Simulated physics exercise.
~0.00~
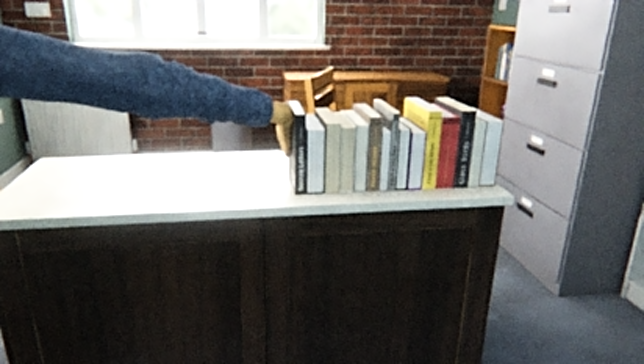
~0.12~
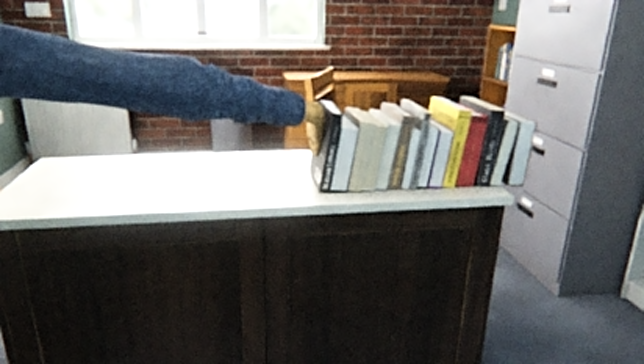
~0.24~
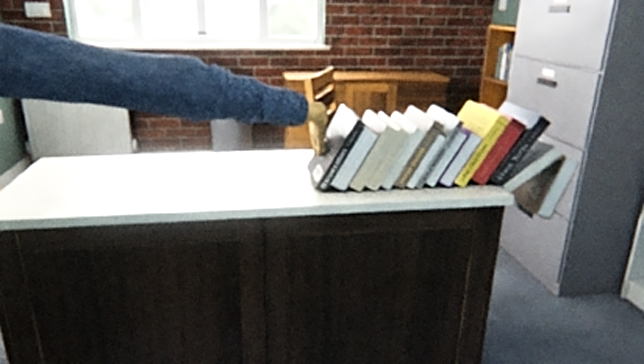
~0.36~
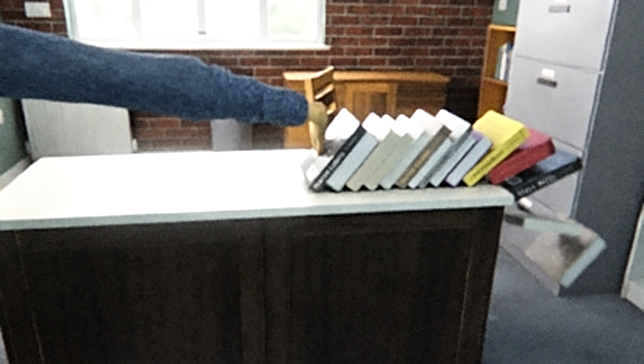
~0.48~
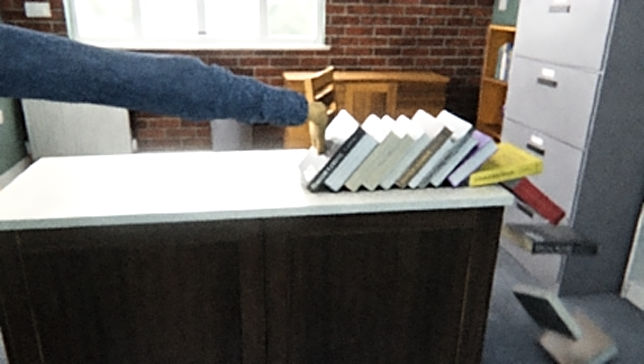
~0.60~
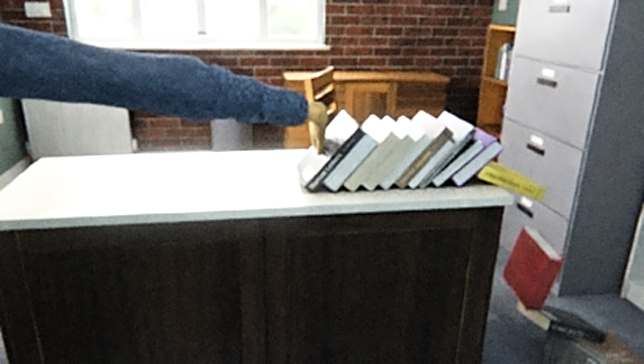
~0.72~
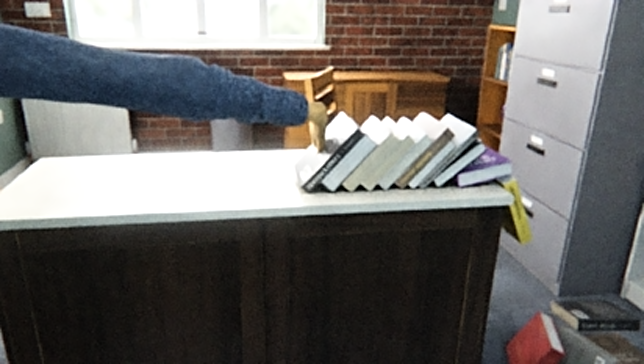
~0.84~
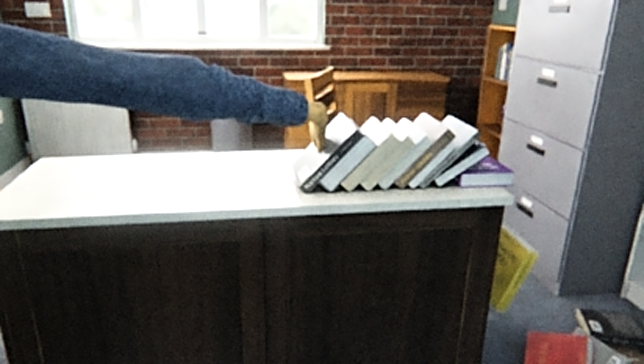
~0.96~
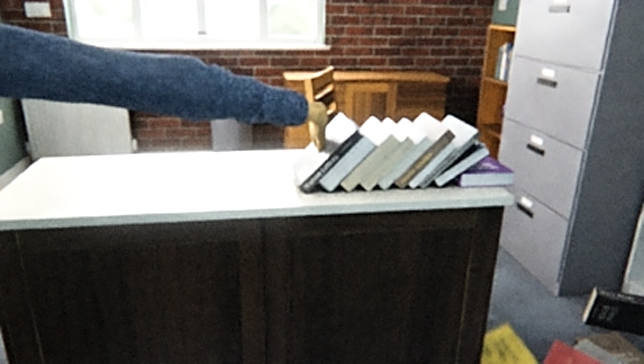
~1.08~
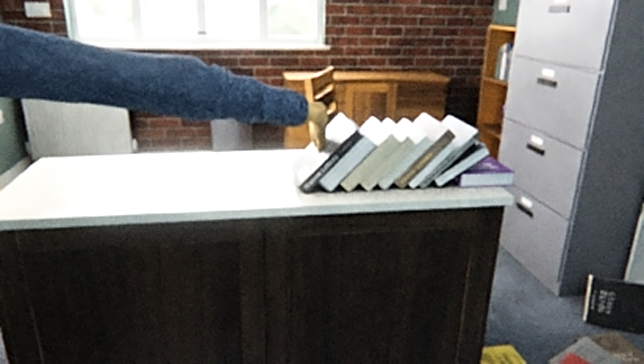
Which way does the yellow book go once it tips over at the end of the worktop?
It goes down, dropping past the edge of the worktop to the floor.
